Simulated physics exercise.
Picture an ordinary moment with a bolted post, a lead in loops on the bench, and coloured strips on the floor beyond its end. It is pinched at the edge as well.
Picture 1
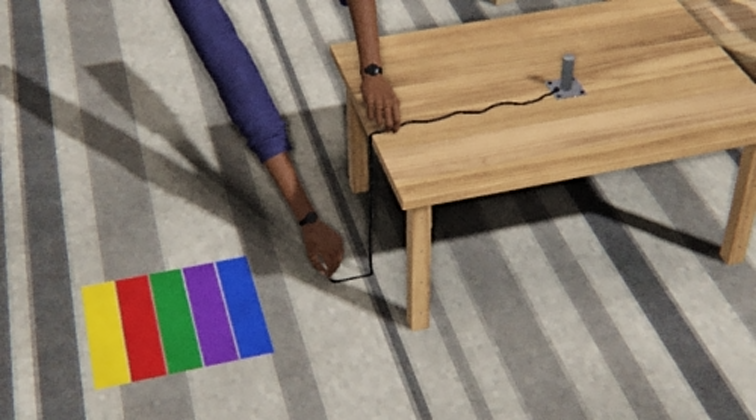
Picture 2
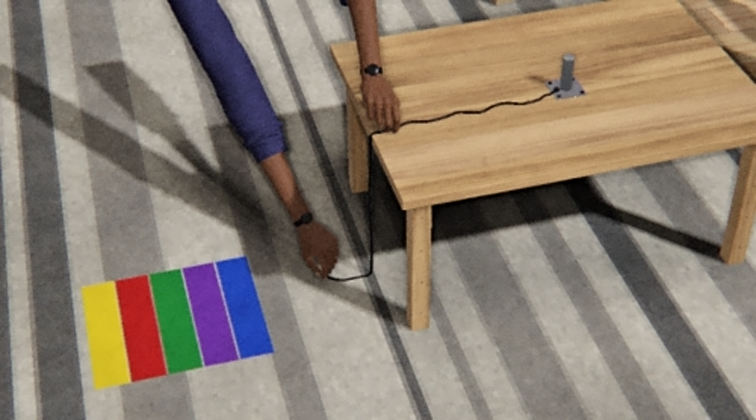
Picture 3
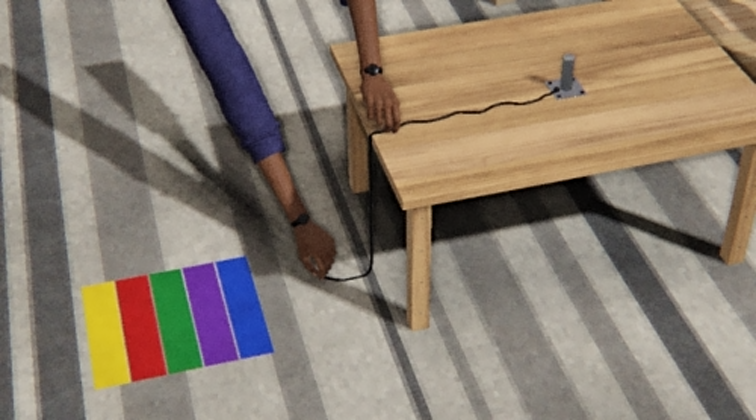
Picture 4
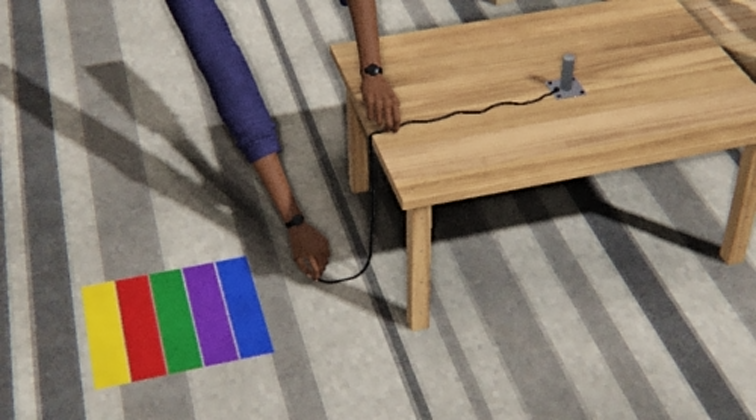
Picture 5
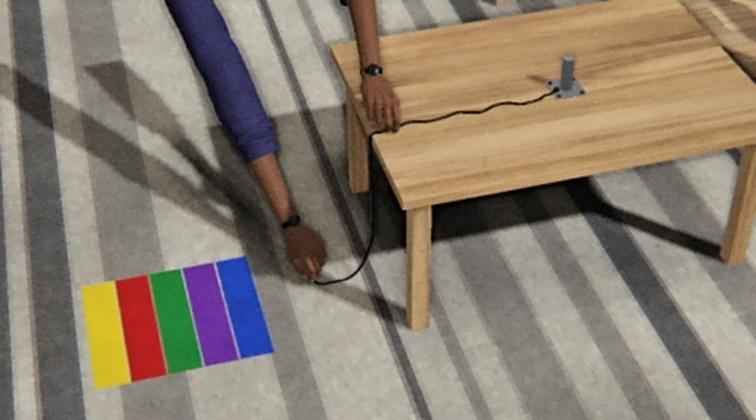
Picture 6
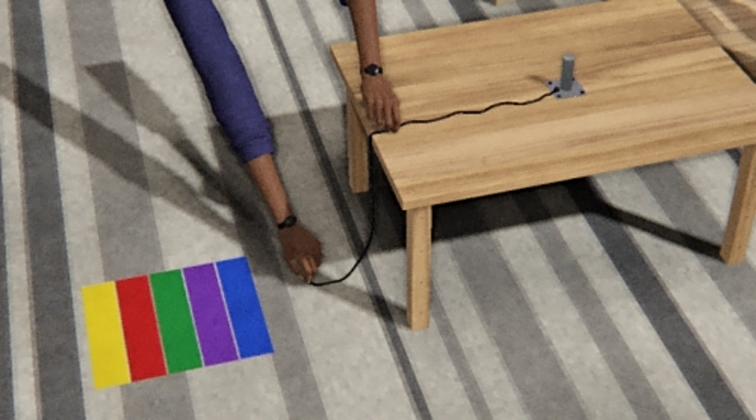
A hand slowly draws the end of a black cord slightly left above the floor.
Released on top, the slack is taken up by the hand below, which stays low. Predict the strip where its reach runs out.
Its reach runs out at the purple strip.
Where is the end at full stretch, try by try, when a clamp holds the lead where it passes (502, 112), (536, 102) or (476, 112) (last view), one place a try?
First try near (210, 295), second near (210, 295), third near (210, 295).
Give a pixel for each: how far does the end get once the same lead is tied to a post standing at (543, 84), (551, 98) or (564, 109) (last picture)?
Roughly (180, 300), then (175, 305), then (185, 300).
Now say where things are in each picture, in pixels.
End (327, 274); blue (252, 338); purple (217, 345); green (182, 352); red (146, 359); yellow (110, 367), in the first picture.
End (322, 275); lead through (536, 101) (472, 112) (405, 124) (370, 164) (370, 216) (372, 267), in the second picture.
End (319, 275), in the third picture.
End (313, 276); lead through (536, 101) (472, 112) (405, 124) (372, 164) (373, 215) (366, 267), in the fourth picture.
End (309, 277), in the fifth picture.
End (305, 278); lead through (536, 101) (472, 112) (405, 124) (372, 164) (374, 215) (355, 267), in the sixth picture.
Soon after, end near (262, 286); short of the strips.
Then, end near (225, 294); over blue.
At full stretch, end near (204, 298); over purple. The end stops over the purple strip.
